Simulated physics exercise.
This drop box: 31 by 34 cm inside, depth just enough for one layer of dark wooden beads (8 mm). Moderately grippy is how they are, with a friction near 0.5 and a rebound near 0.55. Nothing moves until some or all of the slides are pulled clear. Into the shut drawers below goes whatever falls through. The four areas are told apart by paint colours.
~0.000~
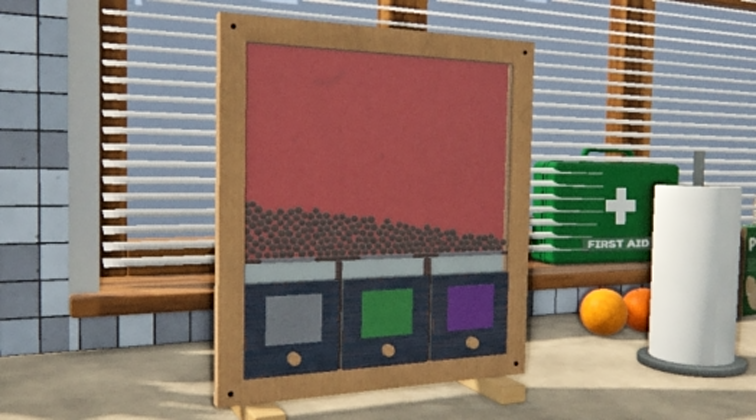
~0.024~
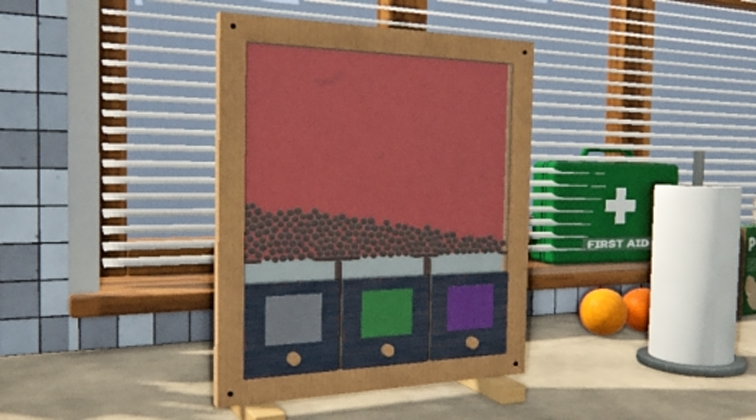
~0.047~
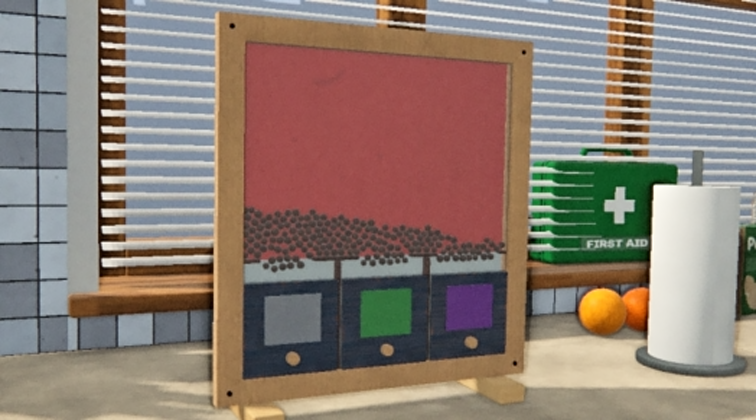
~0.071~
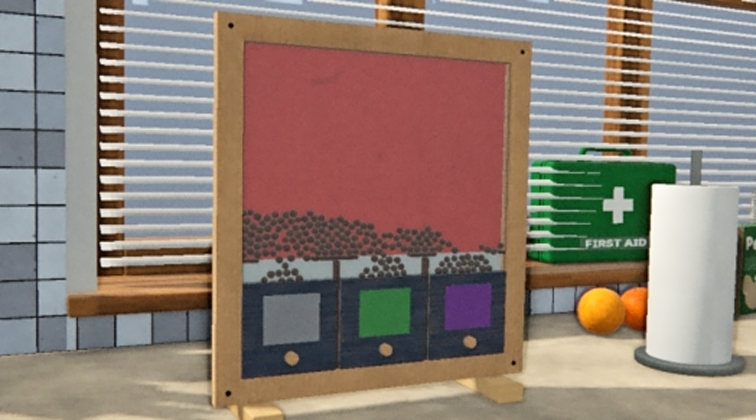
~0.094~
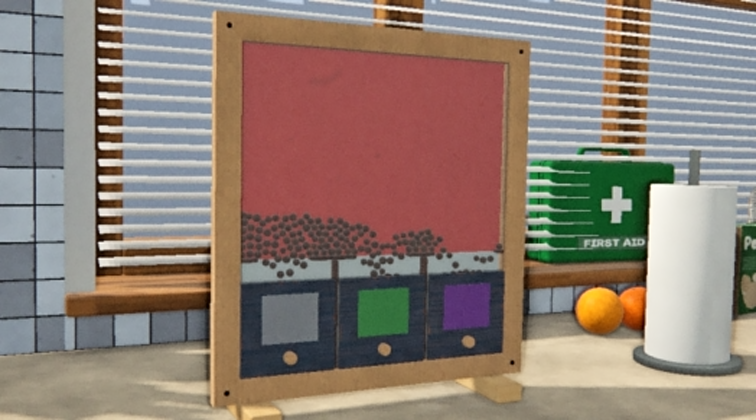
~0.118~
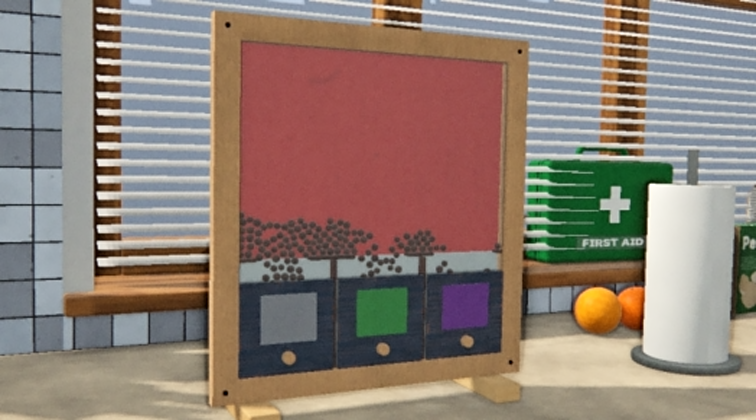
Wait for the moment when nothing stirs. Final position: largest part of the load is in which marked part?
Marked grey.
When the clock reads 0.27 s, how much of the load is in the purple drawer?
Around 20 percent of the load.
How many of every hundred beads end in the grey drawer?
Some 40 percent.
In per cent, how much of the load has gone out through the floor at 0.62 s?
Roughly 90 in every hundred.
By 0.27 s, 80 % are out; red 20 %, purple 20 %, green 25 %, grey 35 %.
By 0.62 s, 90 % are out; red 10 %, purple 20 %, green 30 %, grey 40 %.
By 1.32 s, 90 % are out; red 10 %, purple 20 %, green 30 %, grey 40 %.
Settled by 1.5 s, 90 % are out; red 10 %, purple 20 %, green 30 %, grey 40 %.
